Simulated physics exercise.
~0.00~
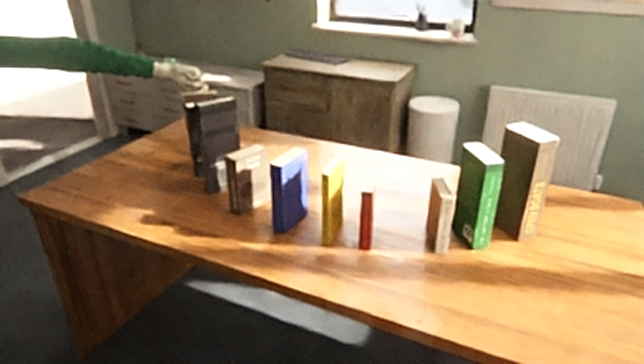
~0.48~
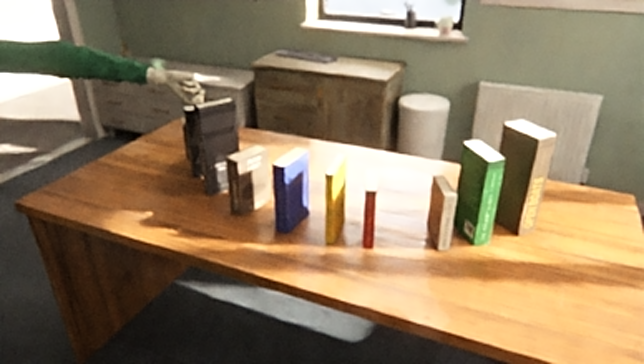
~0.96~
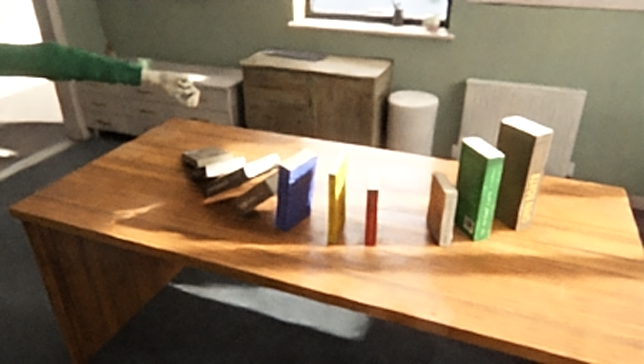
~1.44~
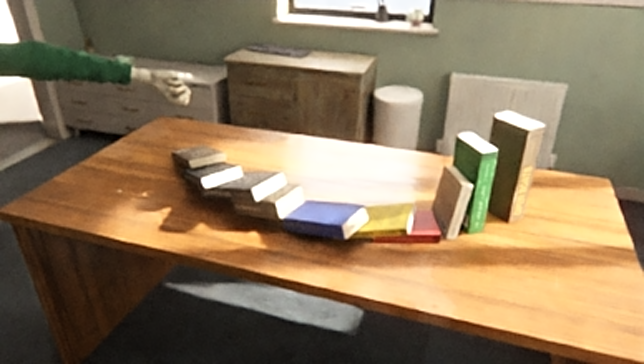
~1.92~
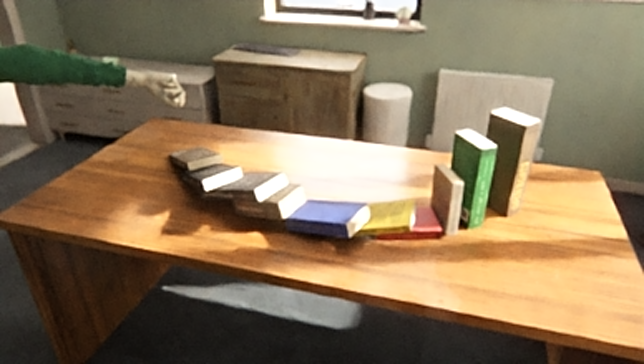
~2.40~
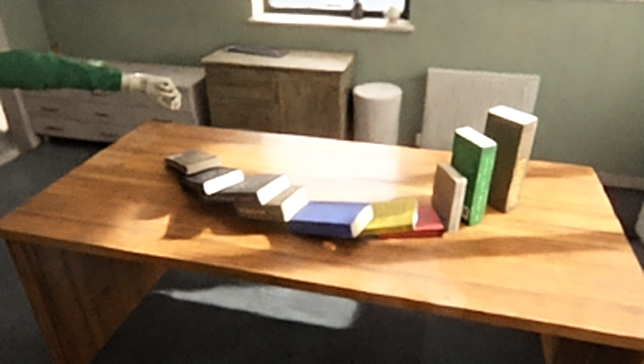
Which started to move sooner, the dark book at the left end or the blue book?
The dark book at the left end started to move first, tipping over by the hand while the blue book was still upright.
